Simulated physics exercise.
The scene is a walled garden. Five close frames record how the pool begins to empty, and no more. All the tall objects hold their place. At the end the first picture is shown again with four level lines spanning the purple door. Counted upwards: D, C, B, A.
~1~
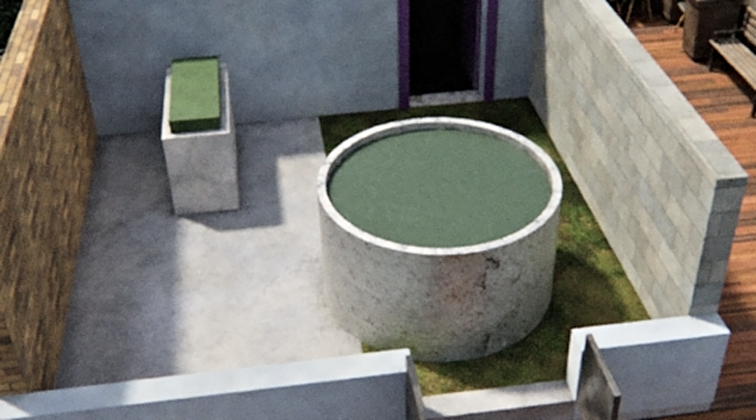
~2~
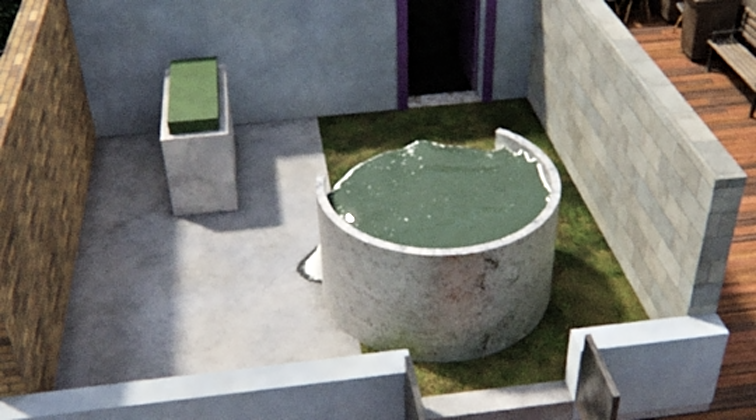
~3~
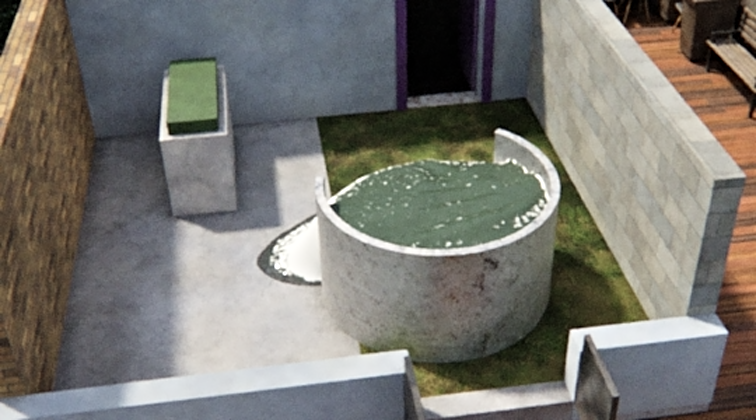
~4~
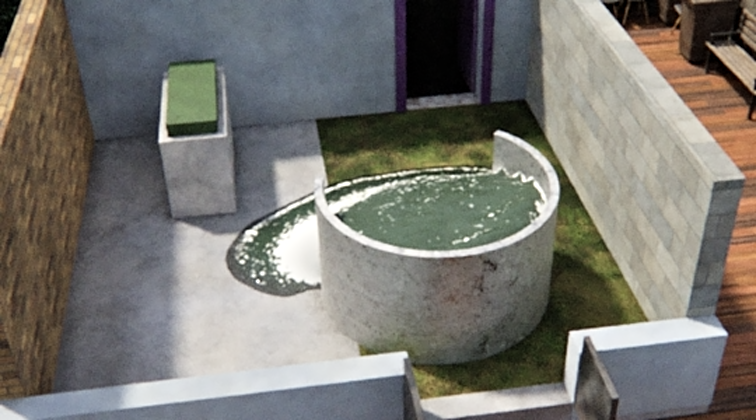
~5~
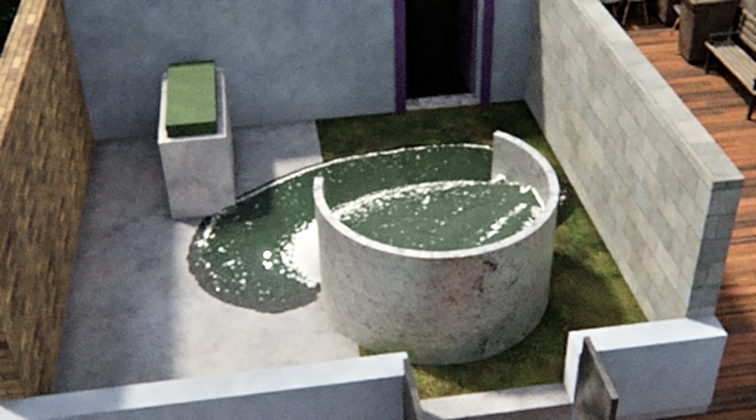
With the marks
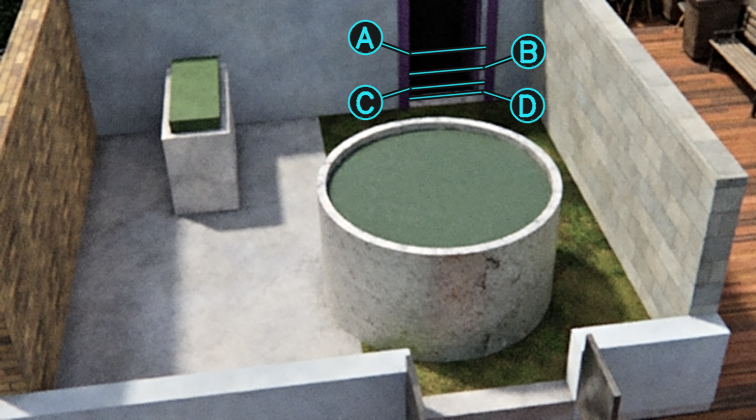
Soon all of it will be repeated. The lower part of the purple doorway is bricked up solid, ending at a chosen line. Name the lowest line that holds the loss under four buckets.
B.
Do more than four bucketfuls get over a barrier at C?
Yes.
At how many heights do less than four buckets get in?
Two of them.
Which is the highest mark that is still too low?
That is mark C.
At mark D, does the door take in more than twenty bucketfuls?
Yes.
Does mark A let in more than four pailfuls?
No.
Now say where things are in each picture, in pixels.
The first picture shows water in the pool at rest, its middle at (438, 187); foot of the purple doorway at (446, 104); open gate at (491, 334).
The second picture shows front seen at (306, 271), 3 % of the ground wet.
The third picture shows front seen at (265, 260), 9 % of the ground wet.
The fourth picture shows front seen at (239, 256), 16 % of the ground wet.
The fifth picture shows front seen at (207, 230), 29 % of the ground wet.
On the marked copy, A at (447, 50); B at (447, 70); C at (447, 85); D at (446, 95); from the bottom up D, C, B, A.
If A is chosen, nothing gets over.
If B is chosen, a splash gets over, under a bucket.
If C is chosen, about 7 bucketfuls get in.
If D is chosen, dozens of bucketfuls pour in.
